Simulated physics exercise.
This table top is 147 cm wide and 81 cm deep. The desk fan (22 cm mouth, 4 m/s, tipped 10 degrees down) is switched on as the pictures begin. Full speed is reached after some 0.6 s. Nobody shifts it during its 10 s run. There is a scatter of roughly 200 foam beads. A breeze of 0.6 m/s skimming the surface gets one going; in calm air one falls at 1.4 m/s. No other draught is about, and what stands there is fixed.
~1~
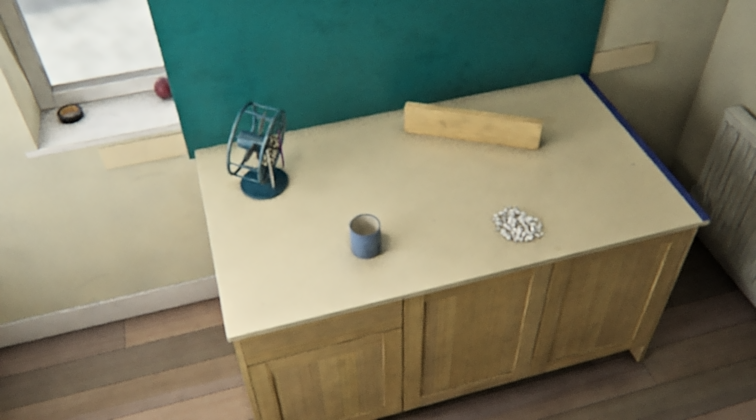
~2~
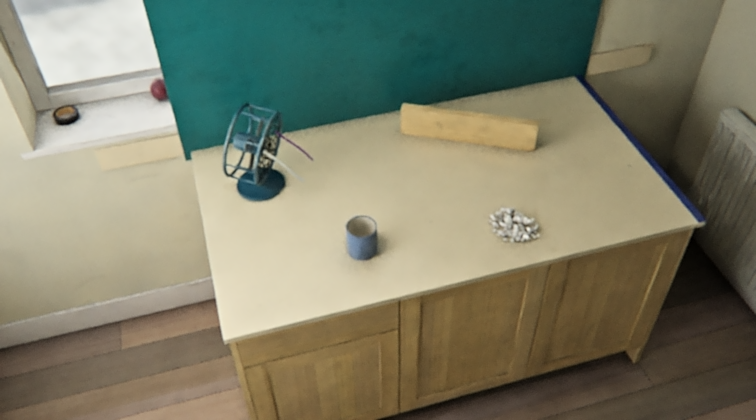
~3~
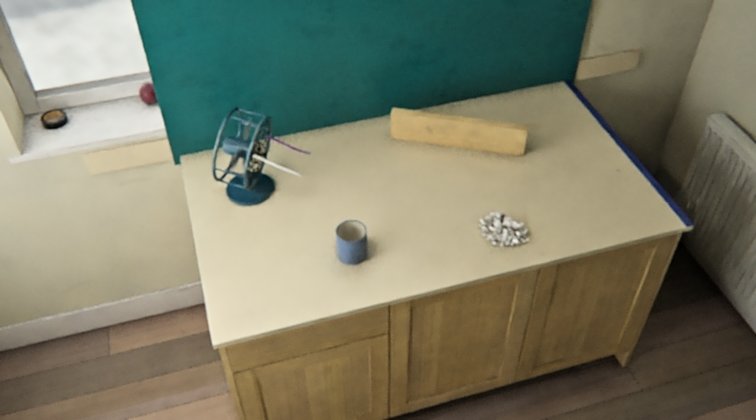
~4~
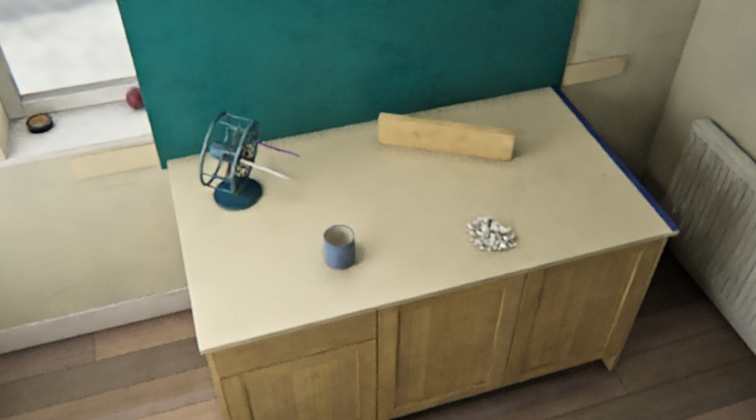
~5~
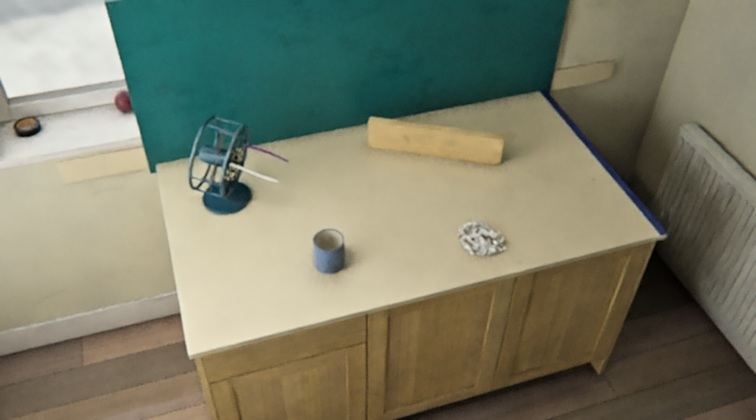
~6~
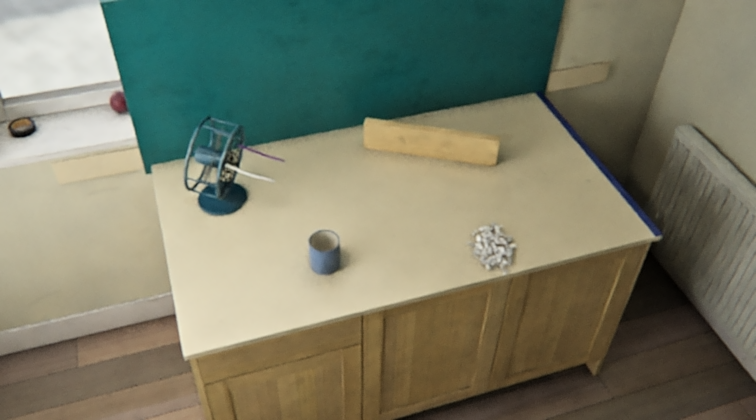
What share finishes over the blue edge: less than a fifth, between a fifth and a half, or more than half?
Of the foam beads, under a fifth end over the blue edge.
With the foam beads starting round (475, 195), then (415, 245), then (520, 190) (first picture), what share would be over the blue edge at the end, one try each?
In that order: 70 %, 0 %, 90 %.
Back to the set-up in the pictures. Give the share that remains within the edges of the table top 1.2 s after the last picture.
Near 0 %.
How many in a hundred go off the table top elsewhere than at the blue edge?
Near 100 %.
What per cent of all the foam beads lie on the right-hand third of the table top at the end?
About 0 %.
Then, 1.2 s after the last picture, 0 % are on the move or not yet settled, 2 % are over the blue edge.
Then, 2.4 s after the last picture, 0 % are on the move or not yet settled, 2 % are over the blue edge.
Then, 4.7 s after the last picture, 0 % are on the move or not yet settled, 2 % are over the blue edge.
Then, 9.2 s after the last picture, at the end, 2 % are over the blue edge.
